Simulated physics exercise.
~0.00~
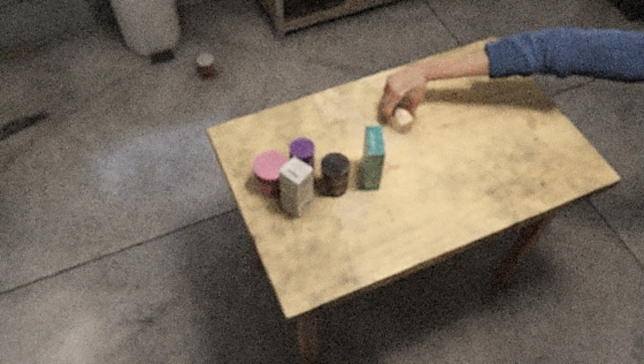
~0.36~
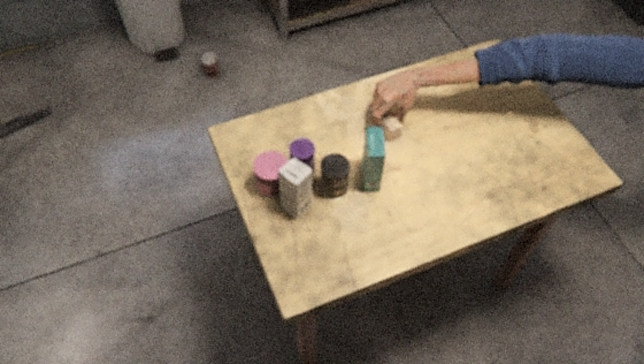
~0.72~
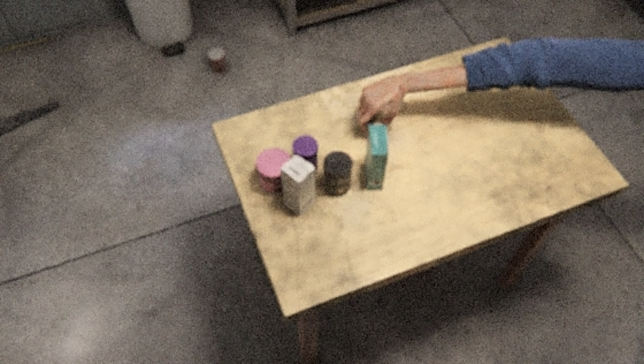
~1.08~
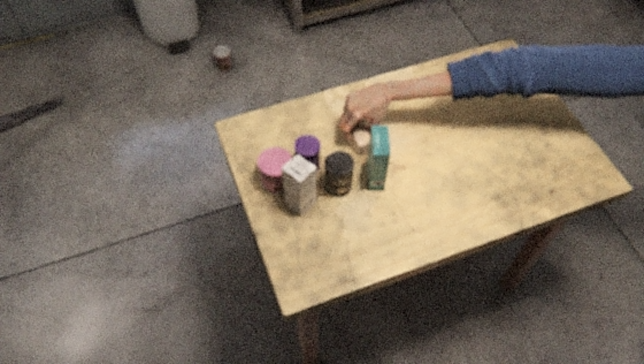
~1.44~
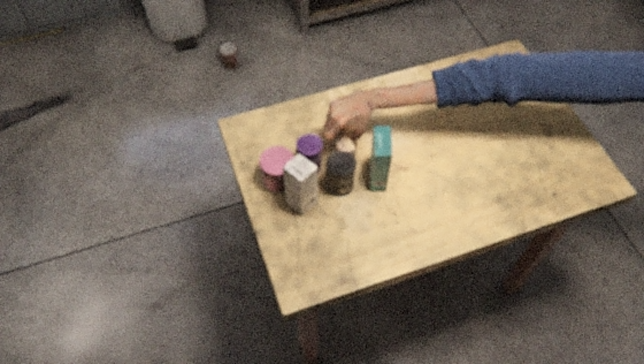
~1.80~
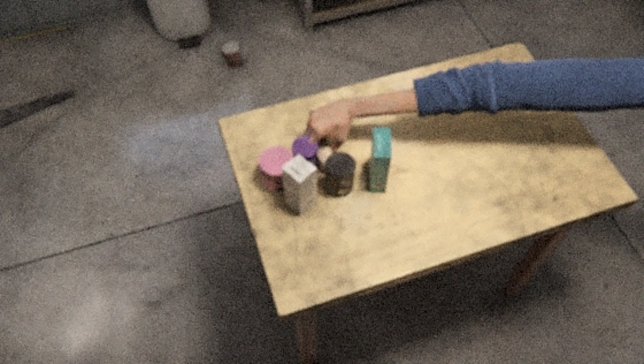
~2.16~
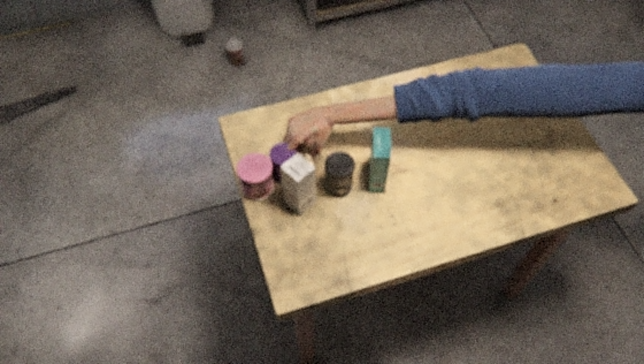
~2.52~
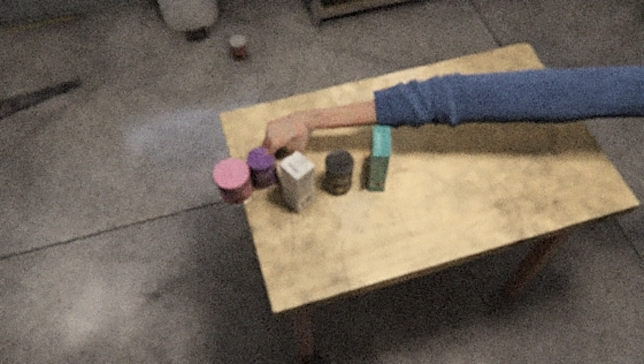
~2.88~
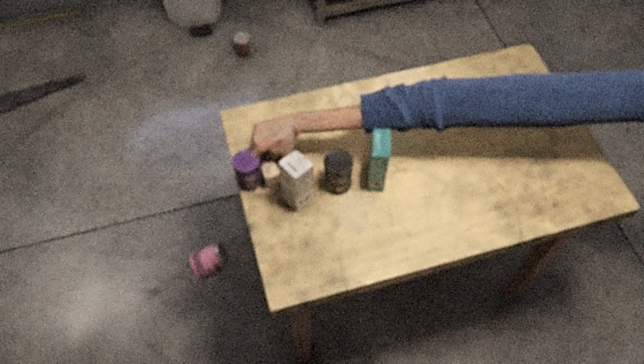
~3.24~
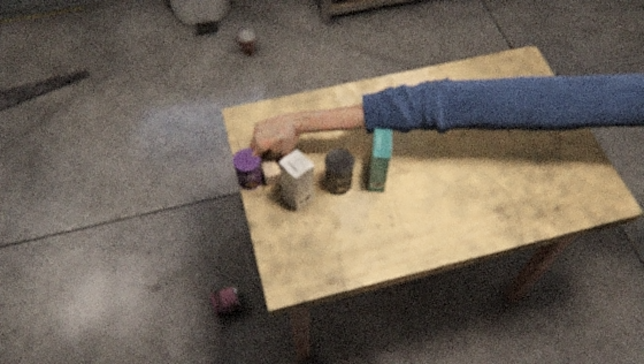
A hand in a blue sleeve slid a small block leftward across a wooden table, pushing a purple tin and a pink one until the pink tin dropped to the floor; the purple tin stayed upright near the edge, and the other three items never moved.
